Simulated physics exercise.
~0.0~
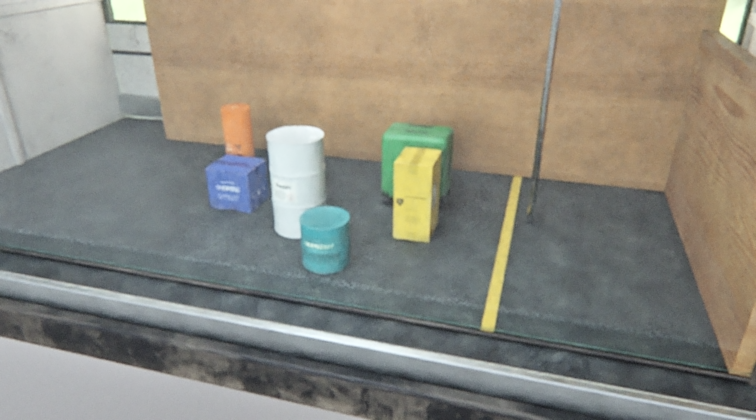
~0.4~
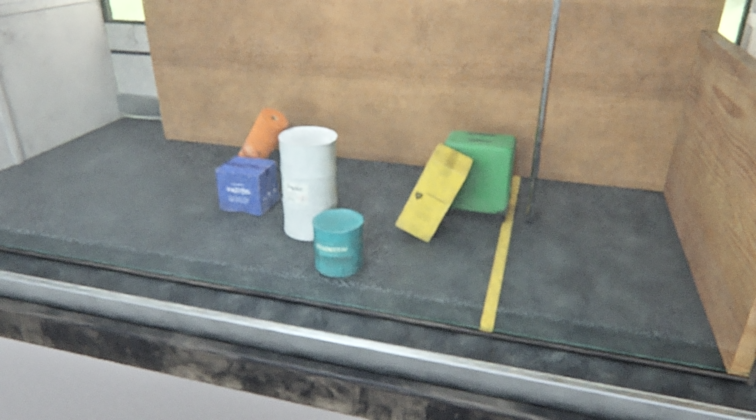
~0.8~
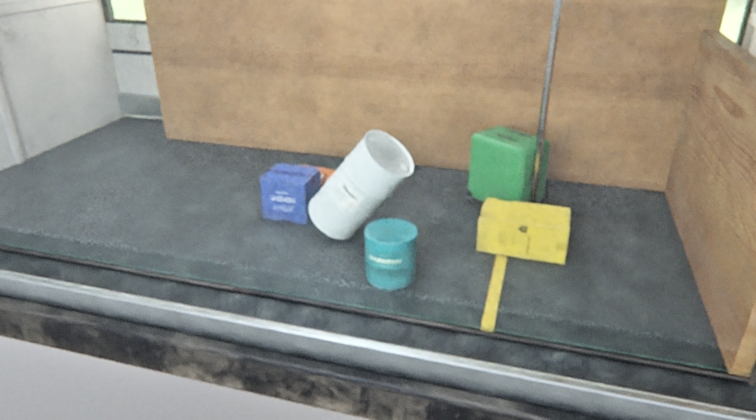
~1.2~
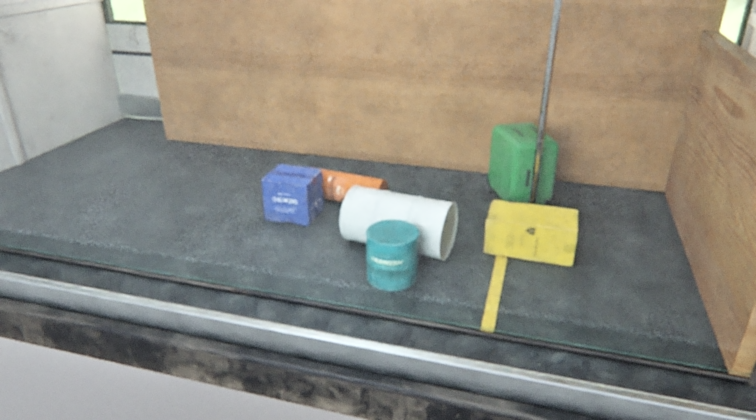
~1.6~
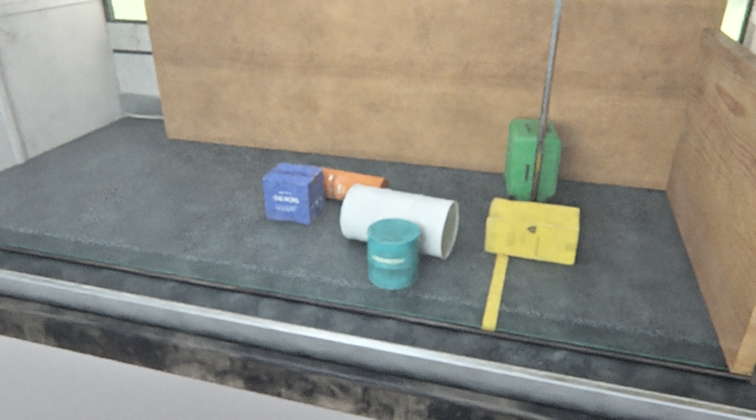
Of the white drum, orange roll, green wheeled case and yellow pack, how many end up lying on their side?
Three of them end on their side, namely the white drum, the orange roll and the yellow pack. The green wheeled case stays upright.
